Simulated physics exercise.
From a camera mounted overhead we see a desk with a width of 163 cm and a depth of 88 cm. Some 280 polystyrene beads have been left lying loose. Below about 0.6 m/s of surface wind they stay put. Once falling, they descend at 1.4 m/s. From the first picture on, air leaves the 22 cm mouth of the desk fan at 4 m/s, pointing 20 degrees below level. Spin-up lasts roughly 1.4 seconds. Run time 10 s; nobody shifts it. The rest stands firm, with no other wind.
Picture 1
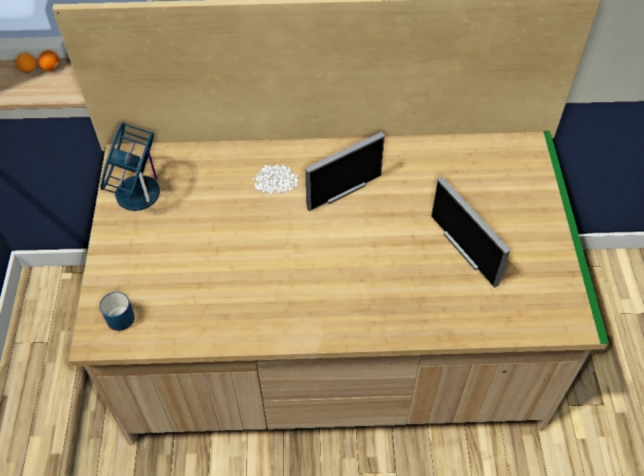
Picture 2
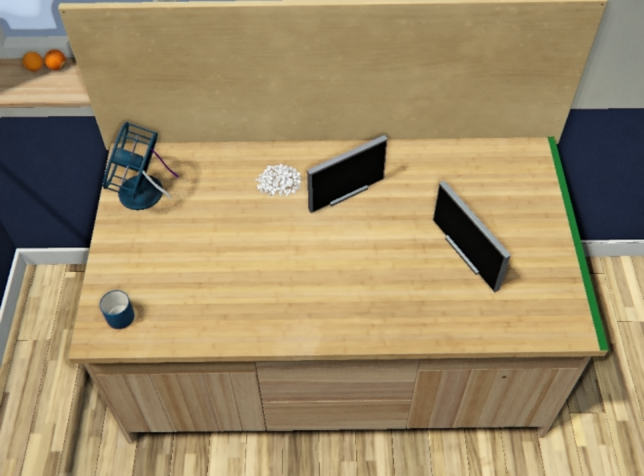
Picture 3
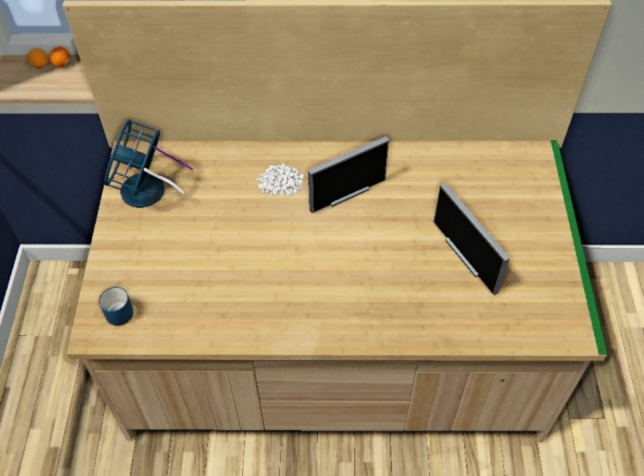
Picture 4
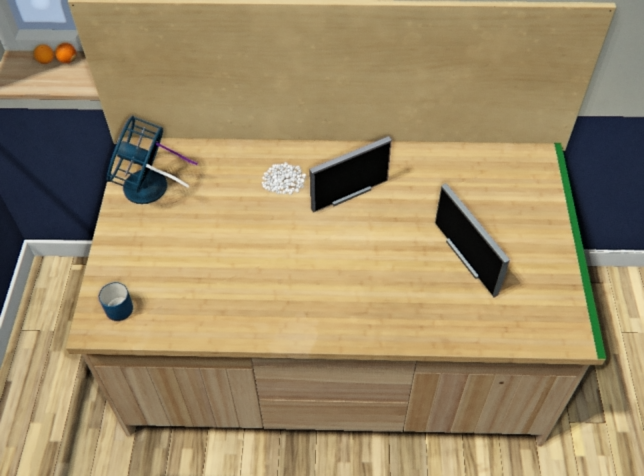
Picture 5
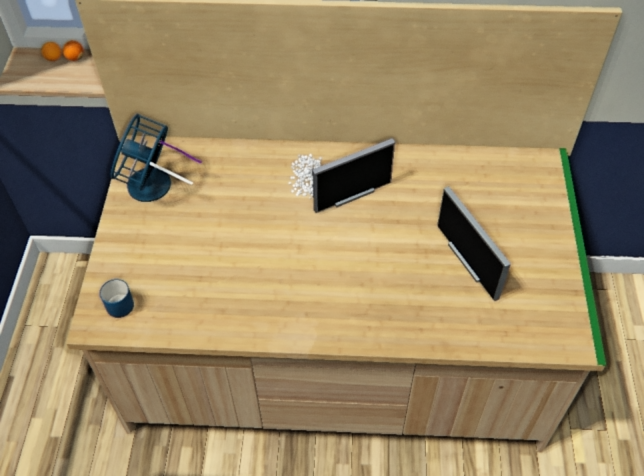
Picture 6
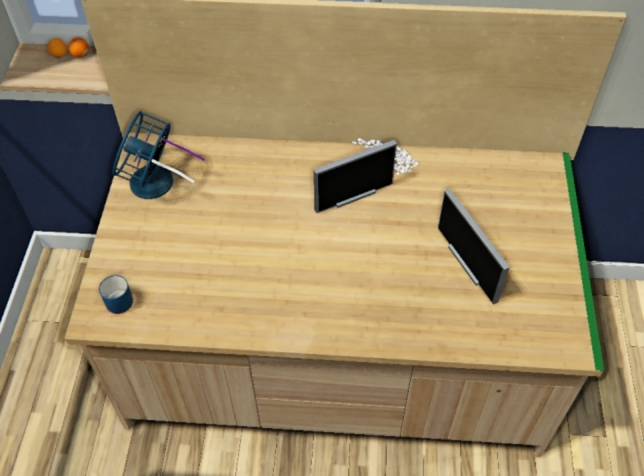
A pale wooden desk with a tall back panel stands on a plank floor against dark blue walls, seen from high in front. A dark blue desk fan sits at the back left, a blue cup at the front left, white beads near the back centre, and two black screens to their right. The camera drifts slightly while the beads, still at first, slide right behind the nearer screen and partly emerge beyond it.
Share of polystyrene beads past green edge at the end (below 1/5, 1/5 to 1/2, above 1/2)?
The share that ends past that edge will be the majority.
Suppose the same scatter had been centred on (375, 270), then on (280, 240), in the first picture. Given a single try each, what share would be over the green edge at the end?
Taking the two spots in order, you'd get 20 percent and then 4 percent.
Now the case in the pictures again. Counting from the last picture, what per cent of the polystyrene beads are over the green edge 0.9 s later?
I'd say near 90 per cent by then.
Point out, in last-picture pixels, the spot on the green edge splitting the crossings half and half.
Near (574, 183).
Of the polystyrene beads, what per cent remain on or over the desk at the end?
My guess is near 10 per cent.
Then, 0.9 s after the last picture the count stands so, 88 % are over the green edge.
Then, 2.1 s after the last picture the count stands so, 88 % are over the green edge.
Then, 4.4 s after the last picture the count stands so, 88 % are over the green edge.
Then, 8.9 s after the last picture, at the end, 88 % are over the green edge.
